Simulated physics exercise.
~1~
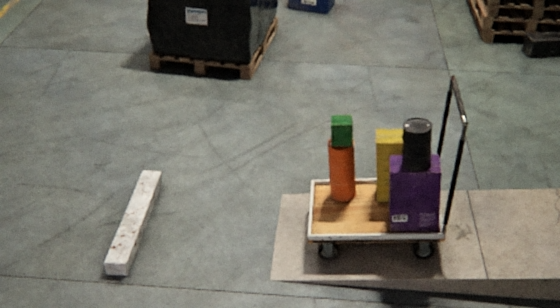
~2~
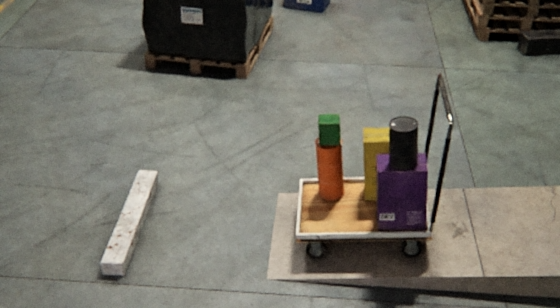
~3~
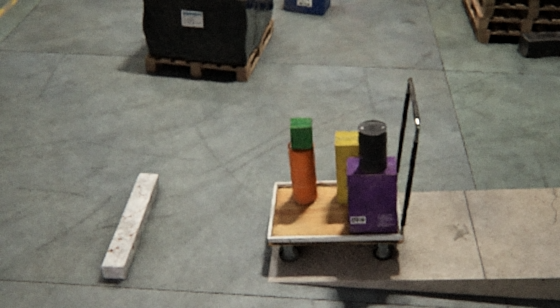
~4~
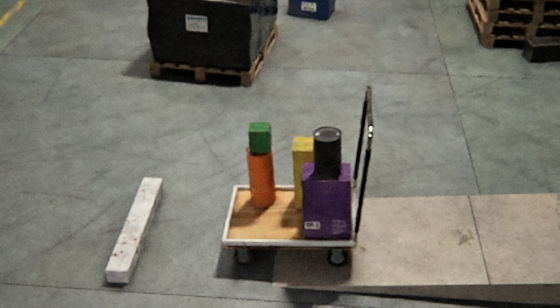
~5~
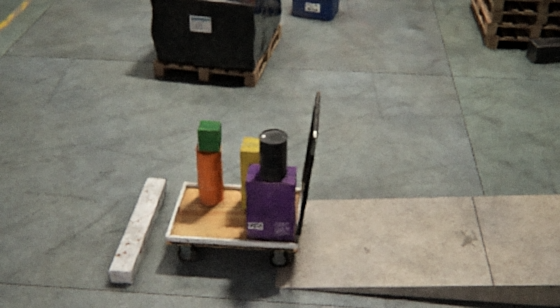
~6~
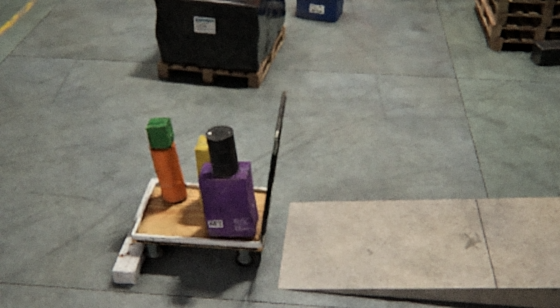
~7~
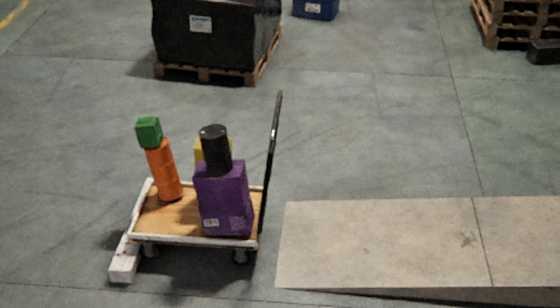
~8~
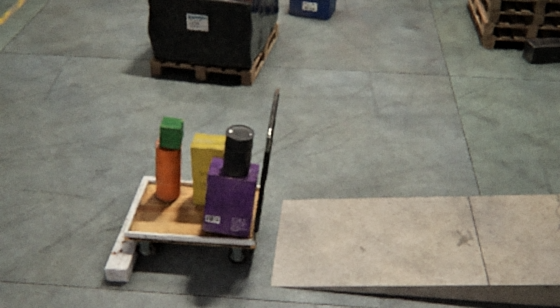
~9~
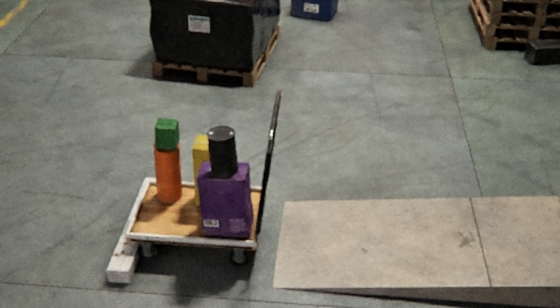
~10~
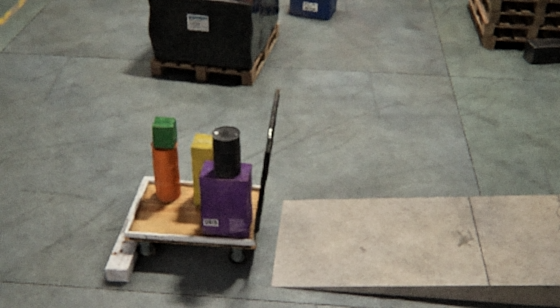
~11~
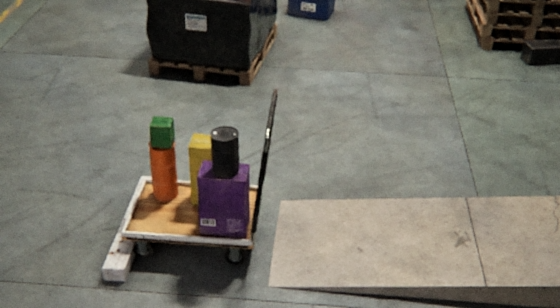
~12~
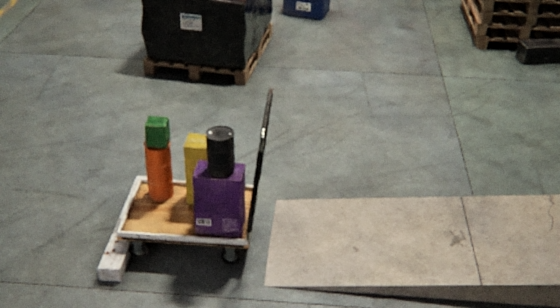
A loaded trolley rolls left into a kerb, its items rocking but staying upright.
